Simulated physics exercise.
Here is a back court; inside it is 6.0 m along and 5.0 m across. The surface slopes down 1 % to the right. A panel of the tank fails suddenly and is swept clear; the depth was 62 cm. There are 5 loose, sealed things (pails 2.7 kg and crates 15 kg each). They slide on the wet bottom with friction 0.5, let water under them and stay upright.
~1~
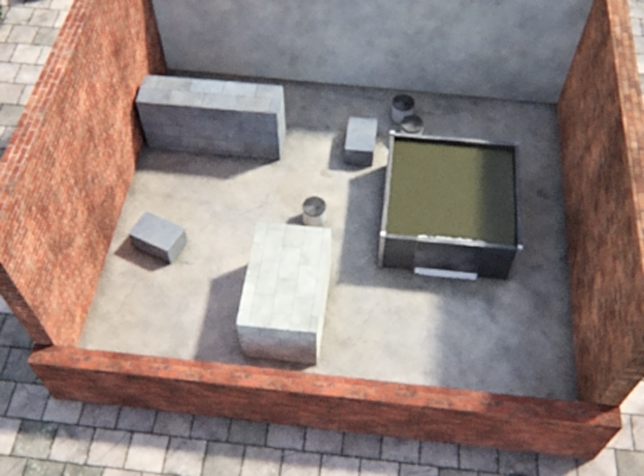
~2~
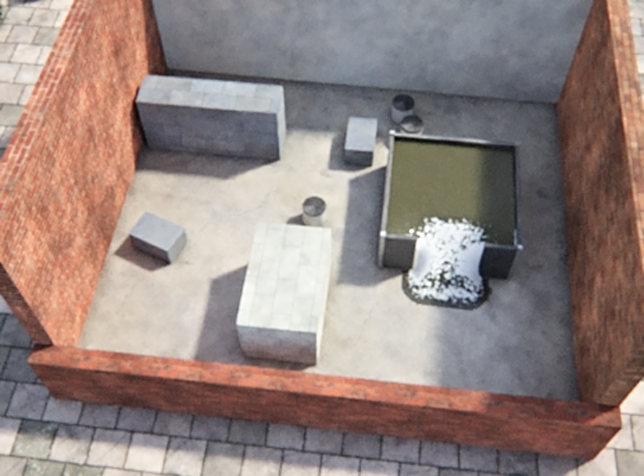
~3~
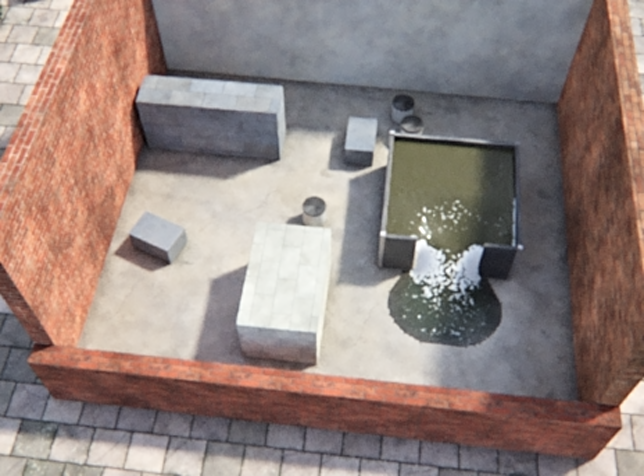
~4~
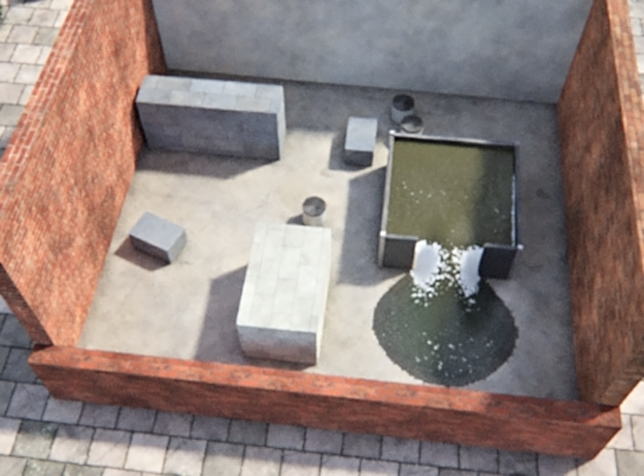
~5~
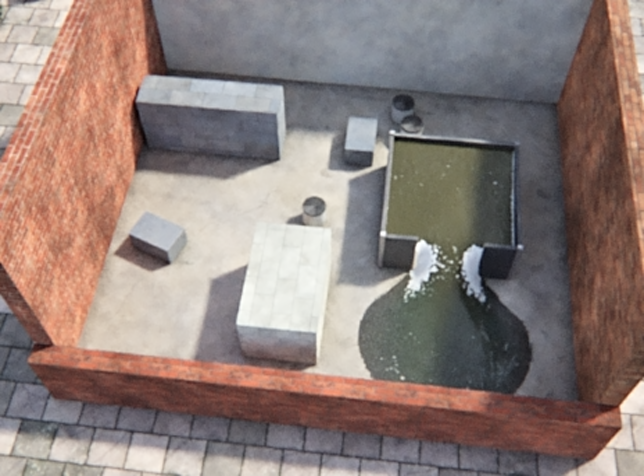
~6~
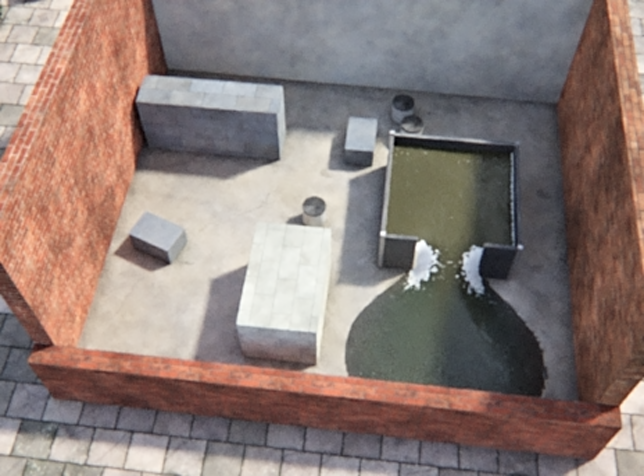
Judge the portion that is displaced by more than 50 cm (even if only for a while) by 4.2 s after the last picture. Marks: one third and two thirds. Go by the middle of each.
Share: Less than a third.
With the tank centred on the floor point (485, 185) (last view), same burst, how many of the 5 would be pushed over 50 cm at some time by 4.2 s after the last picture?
Then 0.
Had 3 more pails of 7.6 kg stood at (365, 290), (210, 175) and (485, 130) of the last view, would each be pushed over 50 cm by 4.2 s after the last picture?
In that order: Less, less, under.
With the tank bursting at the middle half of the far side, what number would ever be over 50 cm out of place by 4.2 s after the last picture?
In that case 2 of them.
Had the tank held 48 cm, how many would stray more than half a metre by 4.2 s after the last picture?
Then 0.
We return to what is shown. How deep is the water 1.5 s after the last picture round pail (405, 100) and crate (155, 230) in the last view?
About 0 and 0 cm.
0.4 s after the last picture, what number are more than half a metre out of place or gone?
By then 0.
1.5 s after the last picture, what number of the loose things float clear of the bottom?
At that moment 0.
Then, 0.4 s after the last picture 0 of 5 are over 50 cm from their spots; 0 afloat.
Then, 1.5 s after the last picture 0 of 5 are over 50 cm from their spots; 0 afloat.
Then, 2.8 s after the last picture 0 of 5 are over 50 cm from their spots; 0 afloat.
Then, 4.2 s after the last picture 0 of 5 are over 50 cm from their spots, and 0 have been at some point; 0 afloat.
